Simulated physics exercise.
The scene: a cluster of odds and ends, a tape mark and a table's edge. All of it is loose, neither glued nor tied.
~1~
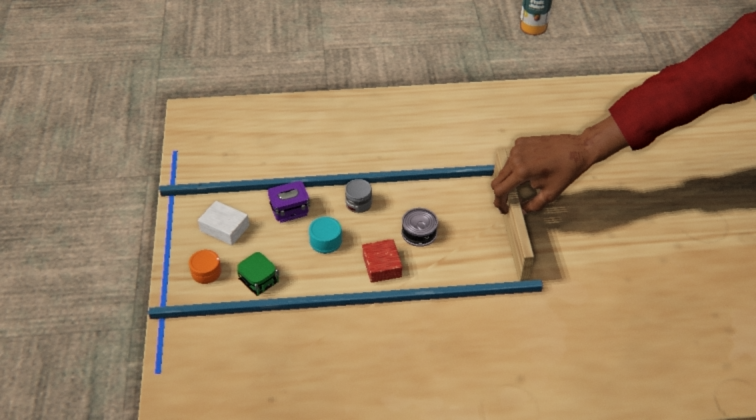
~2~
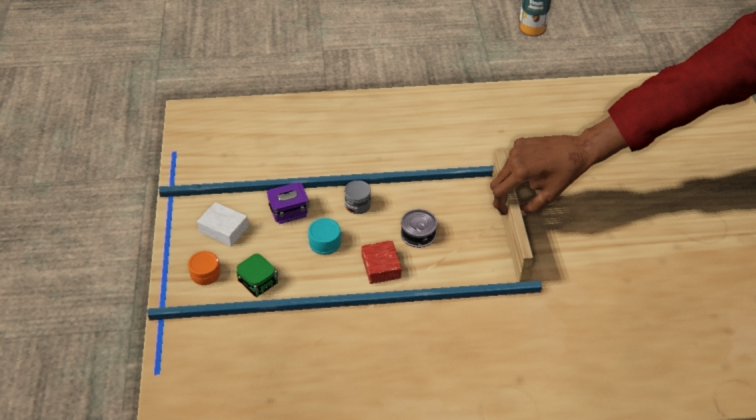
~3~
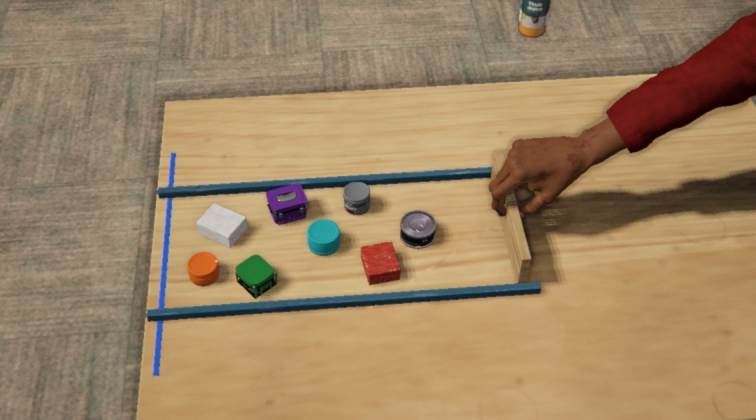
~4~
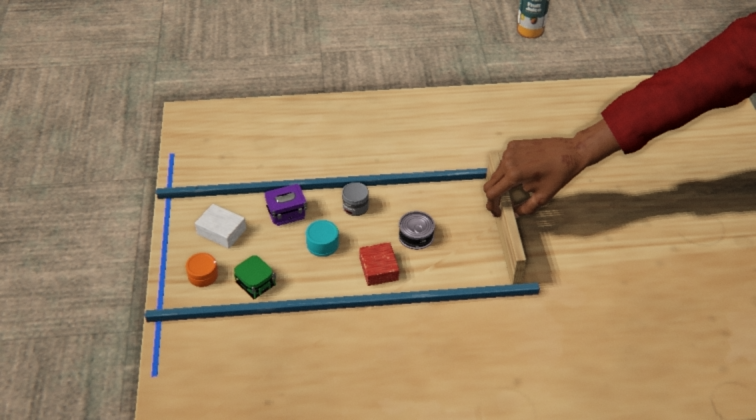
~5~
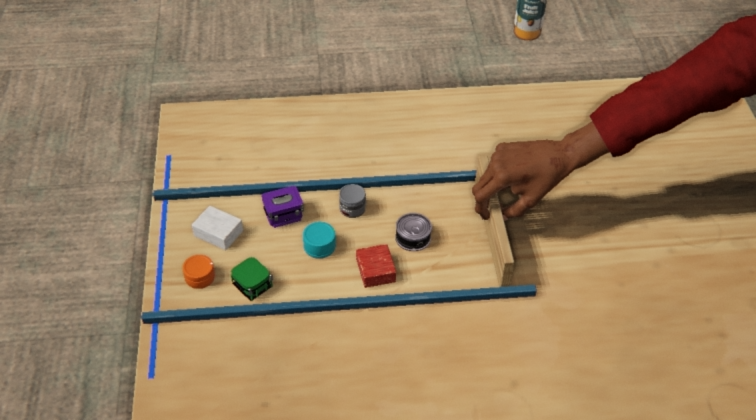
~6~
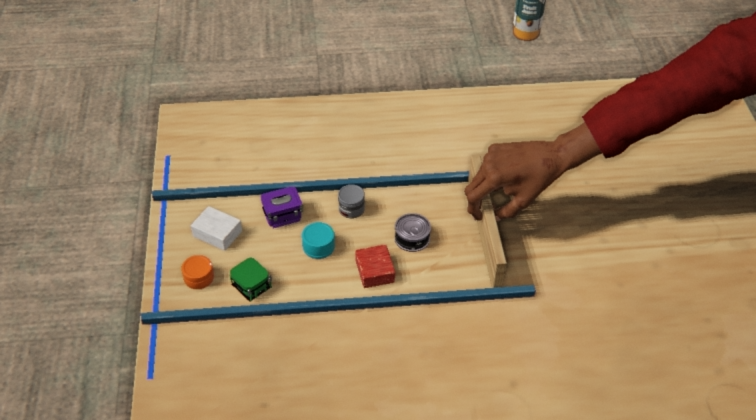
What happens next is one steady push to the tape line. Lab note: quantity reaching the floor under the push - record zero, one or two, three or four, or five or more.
I predict five or more come down off the table.
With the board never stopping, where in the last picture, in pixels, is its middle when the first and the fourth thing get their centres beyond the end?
It sits near (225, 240), and then near (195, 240).
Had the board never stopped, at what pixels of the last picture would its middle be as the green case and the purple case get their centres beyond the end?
The middle is at (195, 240) when it's the green case, and at (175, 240) when it's the purple case.
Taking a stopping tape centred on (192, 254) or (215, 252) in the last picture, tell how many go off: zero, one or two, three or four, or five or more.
With the tape at the first place the answer is three to four, and at the second place it's one to two.
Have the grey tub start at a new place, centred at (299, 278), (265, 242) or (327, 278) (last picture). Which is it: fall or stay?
Slips off; Slips off; Slips off.
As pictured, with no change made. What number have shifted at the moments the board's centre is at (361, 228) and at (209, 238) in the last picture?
Moved so far: 4, later 8.
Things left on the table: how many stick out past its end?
1, I think.
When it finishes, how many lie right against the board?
Number: 1.
Early on, none off yet; orange lid at rest near (198, 272); white block at rest near (217, 228); green case at rest near (250, 279).
A while later, none off yet; orange lid travelled well along near (139, 280); white block travelled about its own width near (155, 239); green case travelled well along near (168, 290).
Finally, the number that fall off is five or more; lost, black tin, red block, turquoise lid, purple case, green case, white block and orange lid.
